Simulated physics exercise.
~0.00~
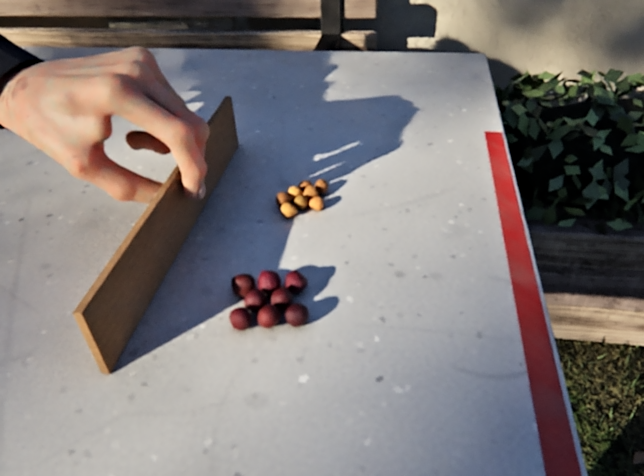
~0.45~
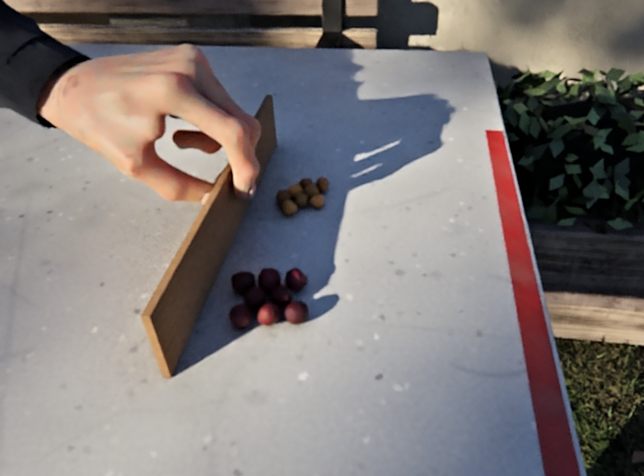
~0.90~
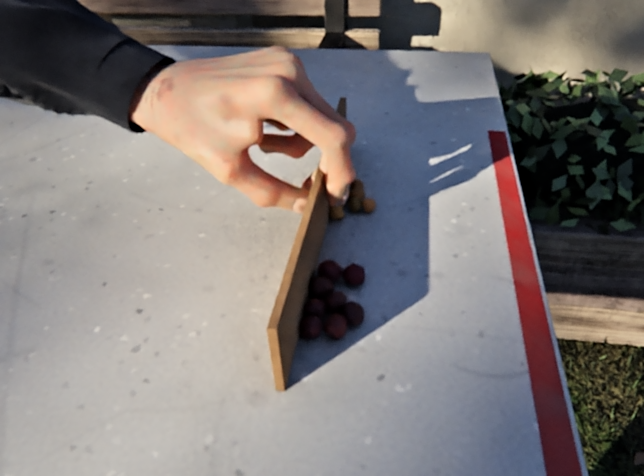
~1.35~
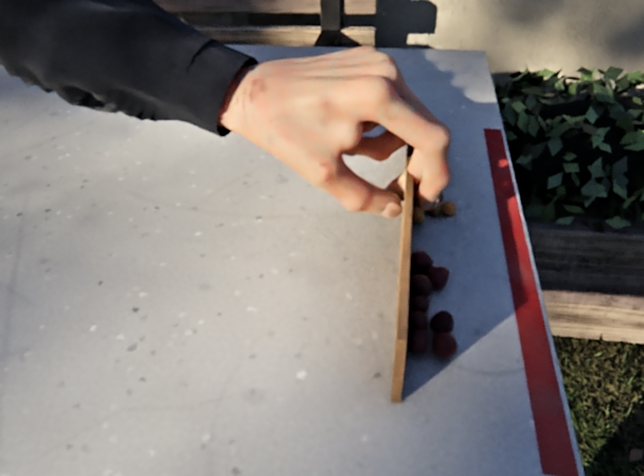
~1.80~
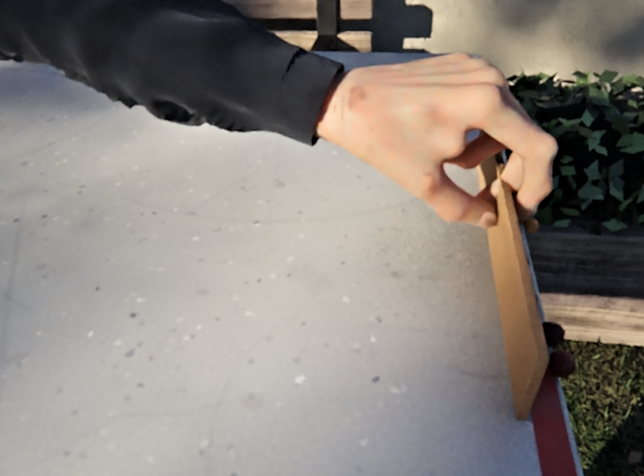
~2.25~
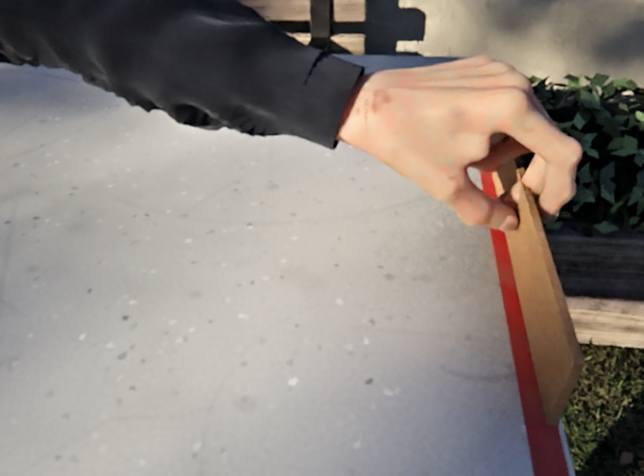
A hand sweeps small red and tan balls rightward with a board, past the table's edge.
